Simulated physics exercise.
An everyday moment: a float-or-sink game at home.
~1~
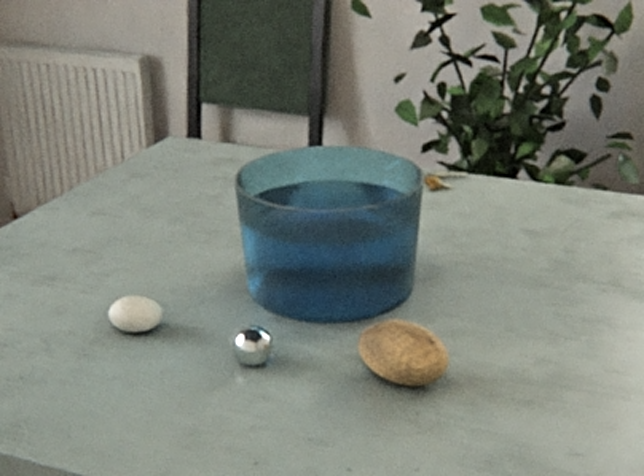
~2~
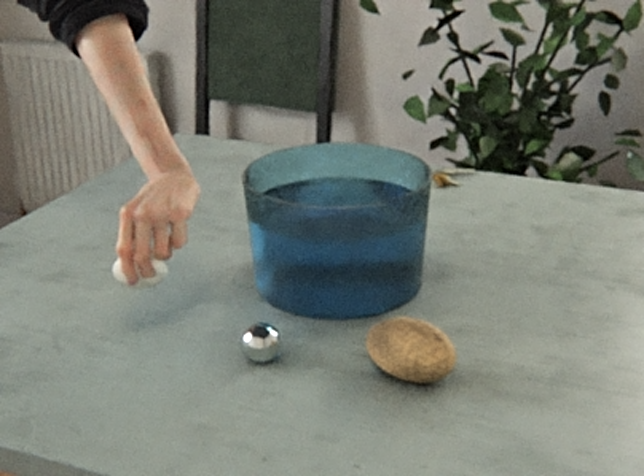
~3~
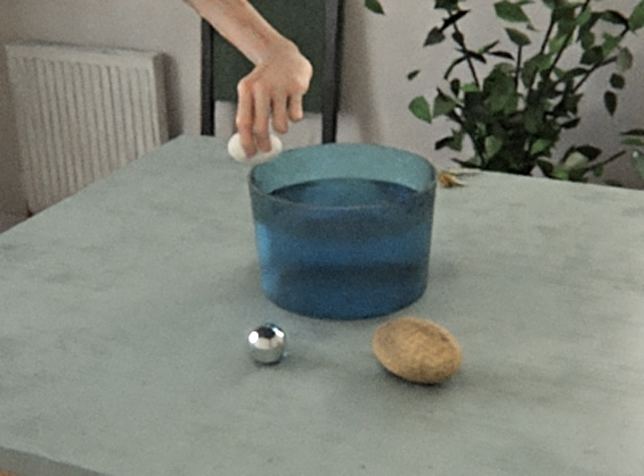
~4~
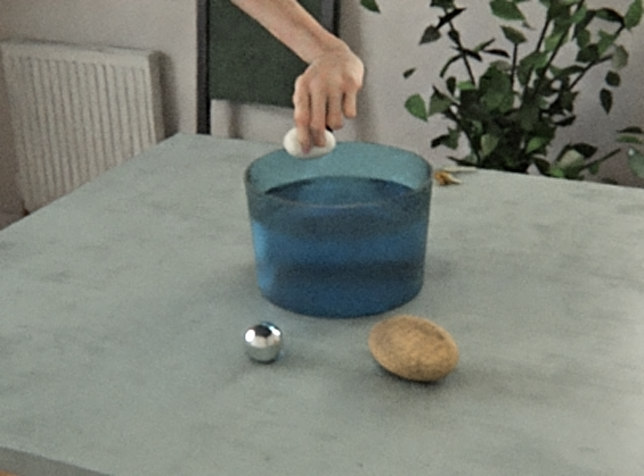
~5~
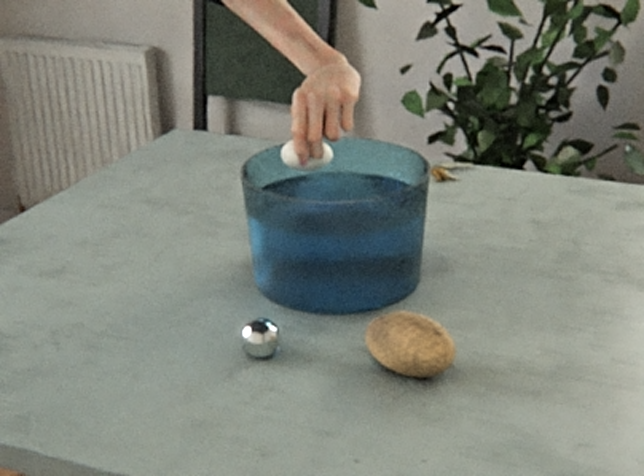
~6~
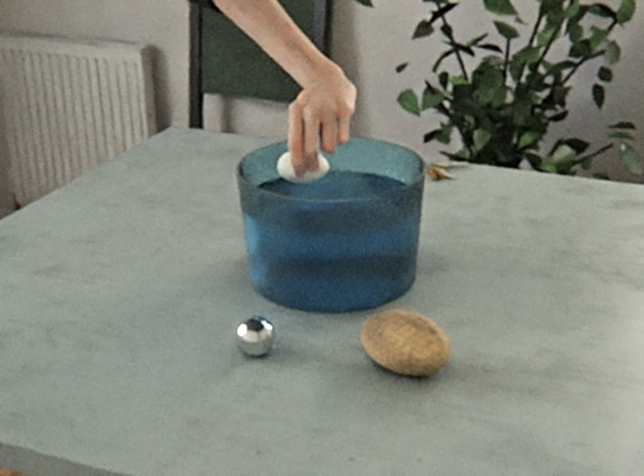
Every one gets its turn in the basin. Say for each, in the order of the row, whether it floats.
Left sinks; middle sinks; right sinks.
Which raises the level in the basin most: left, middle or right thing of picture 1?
The right thing.
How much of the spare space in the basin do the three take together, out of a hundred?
About 20 per cent.
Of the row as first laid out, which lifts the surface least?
The one in the middle.
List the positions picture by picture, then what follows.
In the first frame, the row from the left; egg (136, 314); steel ball (253, 345); potato (403, 353).
In the second frame, a hand picks up the egg; egg (140, 271); potato (410, 350).
In the third frame, it is carried over; egg (255, 147); steel ball (267, 343).
In the fourth frame, it is above the basin; egg (310, 143); potato (413, 348).
In the fifth frame, it comes down; egg (307, 154); steel ball (260, 337).
In the sixth frame, it is just over the surface; egg (303, 166); steel ball (256, 336); potato (405, 343).
Soon after, the egg goes to the bottom.
Later, the steel ball goes to the bottom.
In the end, the potato goes to the bottom; afloat, none of them.
